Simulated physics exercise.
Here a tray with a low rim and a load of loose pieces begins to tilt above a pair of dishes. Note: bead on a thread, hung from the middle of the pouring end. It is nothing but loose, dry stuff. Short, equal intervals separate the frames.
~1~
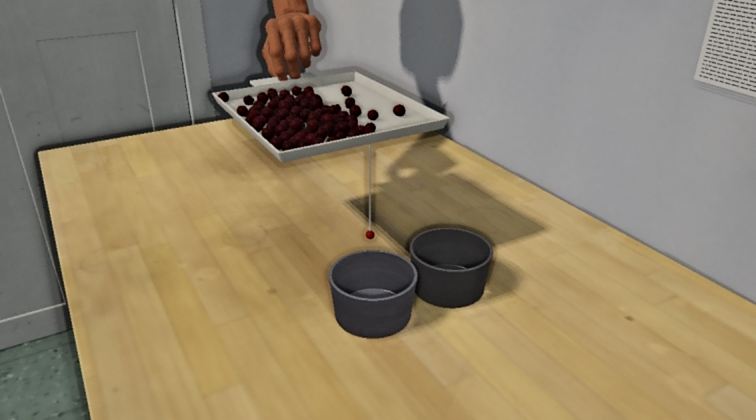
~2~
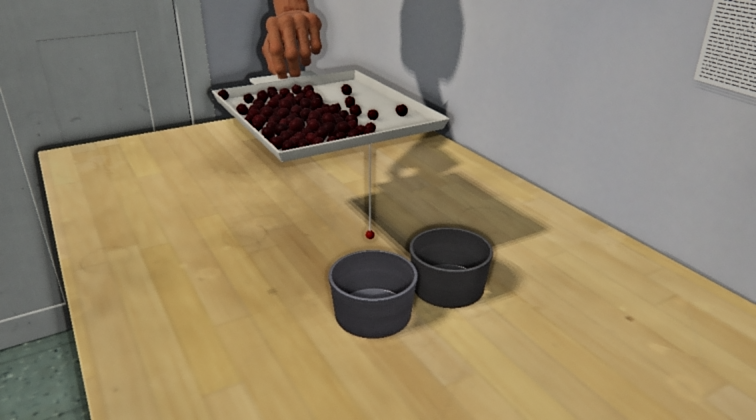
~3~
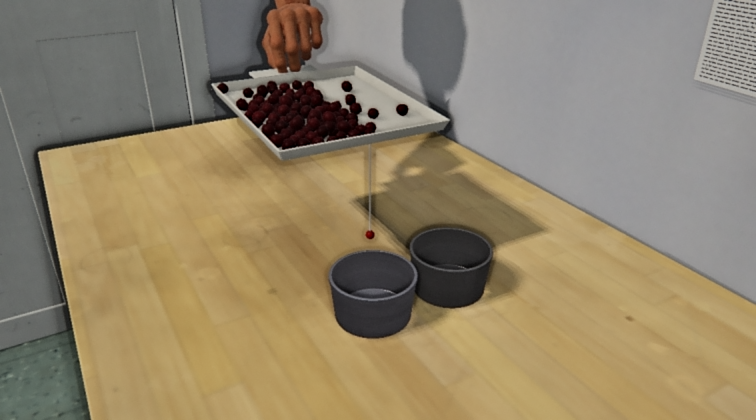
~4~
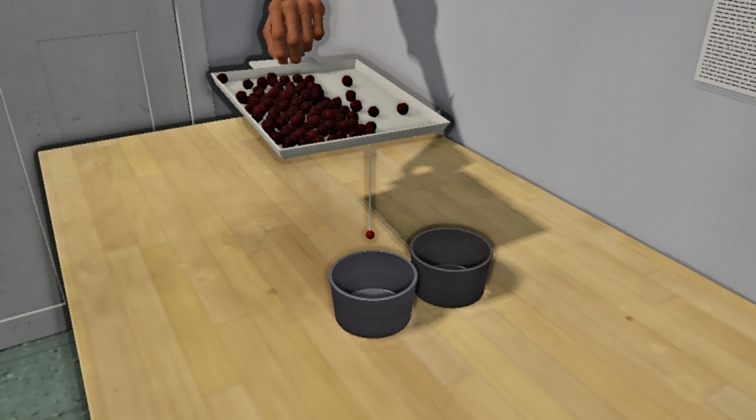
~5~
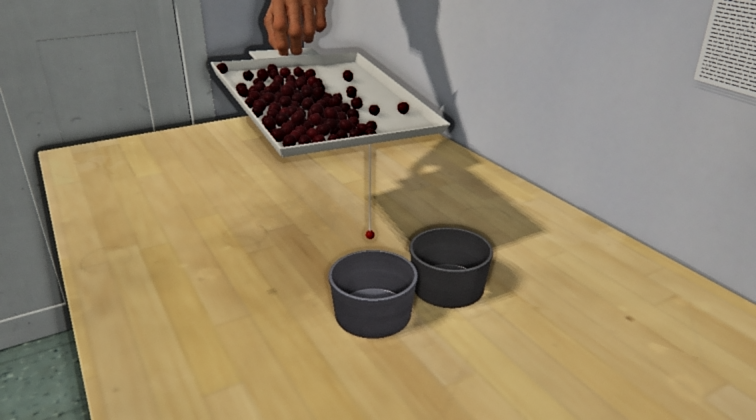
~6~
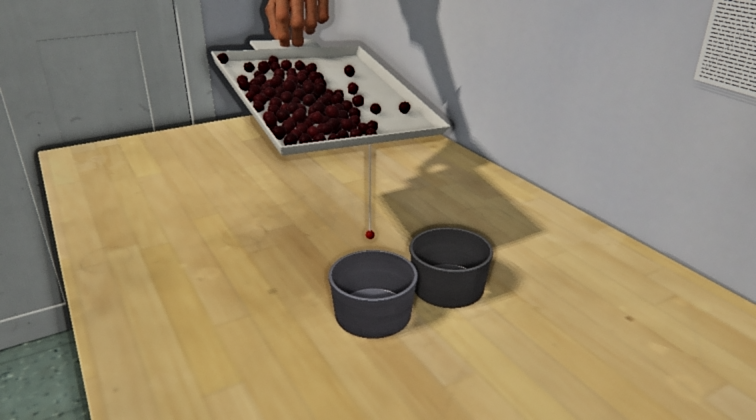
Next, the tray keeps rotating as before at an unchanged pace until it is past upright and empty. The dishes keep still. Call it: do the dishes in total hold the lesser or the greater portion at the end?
In total they hold the greater portion.
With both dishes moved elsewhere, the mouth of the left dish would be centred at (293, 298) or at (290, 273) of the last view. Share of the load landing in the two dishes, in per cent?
Close to 30 in a hundred, then close to 10 in a hundred.
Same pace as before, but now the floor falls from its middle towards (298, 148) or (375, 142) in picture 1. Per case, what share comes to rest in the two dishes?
I'd say roughly 10 percent with the first slope, 70 percent with the other.
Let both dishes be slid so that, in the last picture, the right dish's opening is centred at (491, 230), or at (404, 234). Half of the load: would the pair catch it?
Well, the bulk the first time and the minor share the second time.
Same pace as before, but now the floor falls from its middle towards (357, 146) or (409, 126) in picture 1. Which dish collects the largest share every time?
Case one goes to the left-side dish, case two to the right-side dish.
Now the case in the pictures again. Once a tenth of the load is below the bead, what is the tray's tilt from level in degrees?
Approx. reading: About 55°.
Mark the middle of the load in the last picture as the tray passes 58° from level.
(372, 110).
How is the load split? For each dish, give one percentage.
20 percent ends in the left dish, 60 percent in the right.
Shortly afterwards, tray tipped steeply; the bulk on the tray; a little in the left dish; a little in the right dish; only a few outside both; only a few in the air.
Next, tray tipped right over; only a few on the tray; near a quarter in the left dish; near half in the right dish; a little outside both; near a quarter in the air.
Some moments later, tray tipped past a quarter turn; near a quarter in the left dish; near half in the right dish; near a quarter outside both; only a few in the air.
In the end, tray tipped past a quarter turn; near a quarter in the left dish; near half in the right dish; near a quarter outside both; only a few in the air.
